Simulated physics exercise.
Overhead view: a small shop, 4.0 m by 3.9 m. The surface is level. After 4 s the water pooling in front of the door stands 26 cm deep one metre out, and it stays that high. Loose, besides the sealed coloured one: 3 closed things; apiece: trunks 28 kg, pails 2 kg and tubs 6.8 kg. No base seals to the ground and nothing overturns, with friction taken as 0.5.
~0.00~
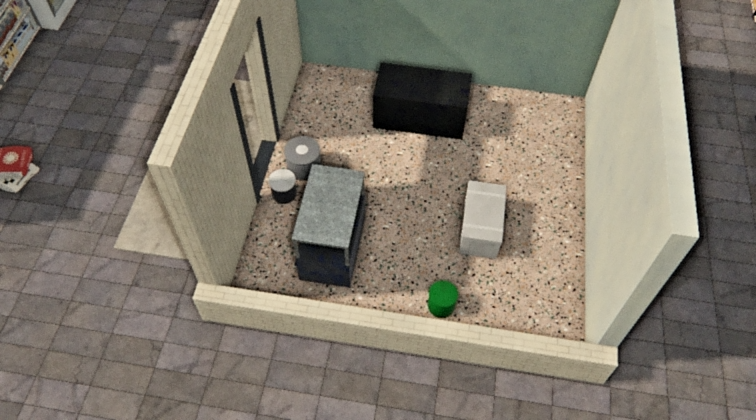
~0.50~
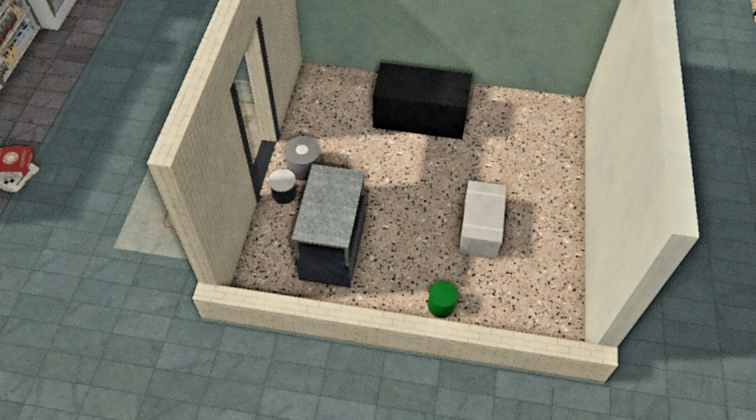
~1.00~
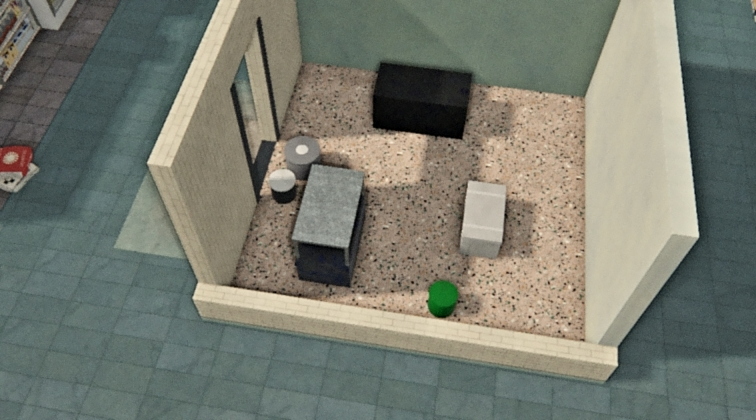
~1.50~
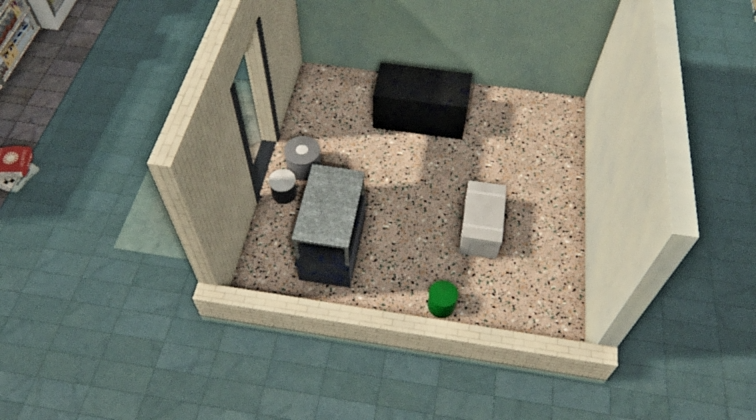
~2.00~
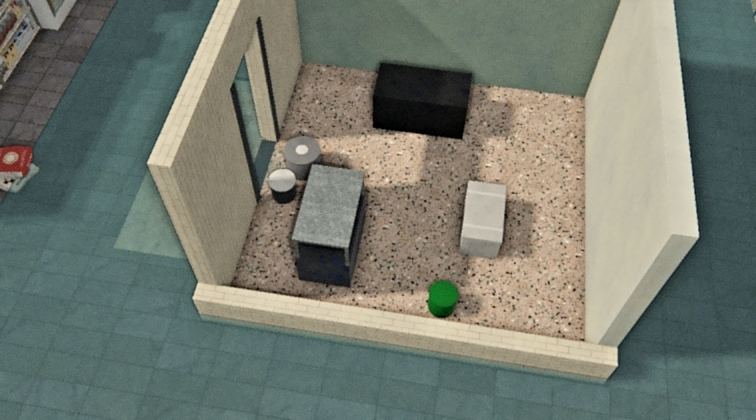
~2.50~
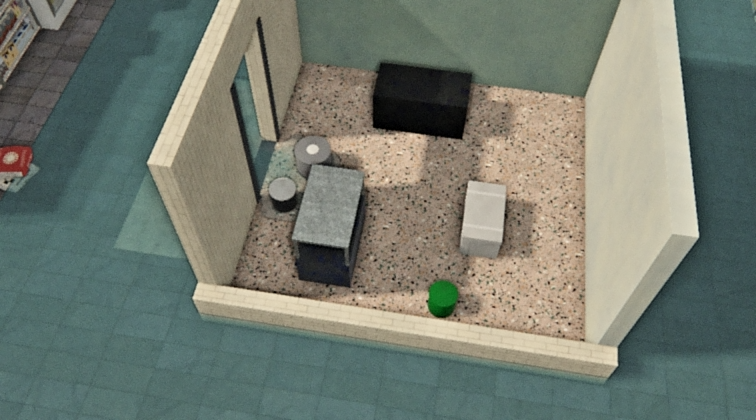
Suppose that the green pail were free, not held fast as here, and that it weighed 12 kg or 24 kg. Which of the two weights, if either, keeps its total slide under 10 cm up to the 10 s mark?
The lighter one already does.
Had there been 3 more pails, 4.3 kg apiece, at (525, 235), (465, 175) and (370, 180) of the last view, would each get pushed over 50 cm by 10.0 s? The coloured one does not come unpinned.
Taking them in turn, the first is beyond the line, the second beyond the line and the third beyond the line.
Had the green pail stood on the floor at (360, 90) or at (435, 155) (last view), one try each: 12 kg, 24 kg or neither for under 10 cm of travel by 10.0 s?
In turn: Either load holds; only the larger holds.
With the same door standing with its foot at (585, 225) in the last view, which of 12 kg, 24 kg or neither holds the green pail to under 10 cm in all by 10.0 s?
That way, the small mass suffices.
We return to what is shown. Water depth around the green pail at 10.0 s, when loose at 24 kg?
Something like 8 centimetres.
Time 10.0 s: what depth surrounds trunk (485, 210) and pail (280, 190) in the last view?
11 and 8 cm.
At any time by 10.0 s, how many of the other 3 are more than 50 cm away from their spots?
Count: 3.
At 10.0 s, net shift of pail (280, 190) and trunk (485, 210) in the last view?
140 cm, 120 cm.
After 3.5 s the green pail would be 0 cm from its start with 12 kg and 0 cm from its start with 24 kg; 0 cm of water round it then.
After 4.5 s the green pail would be 0 cm from its start with 12 kg and 0 cm from its start with 24 kg; 0 cm of water round it then.
After 7.0 s the green pail would be 0 cm from its start with 12 kg and 0 cm from its start with 24 kg; 3 cm of water round it then.
After 10.0 s the green pail would be 0 cm from its start with 12 kg and 0 cm from its start with 24 kg; 8 cm of water round it then.
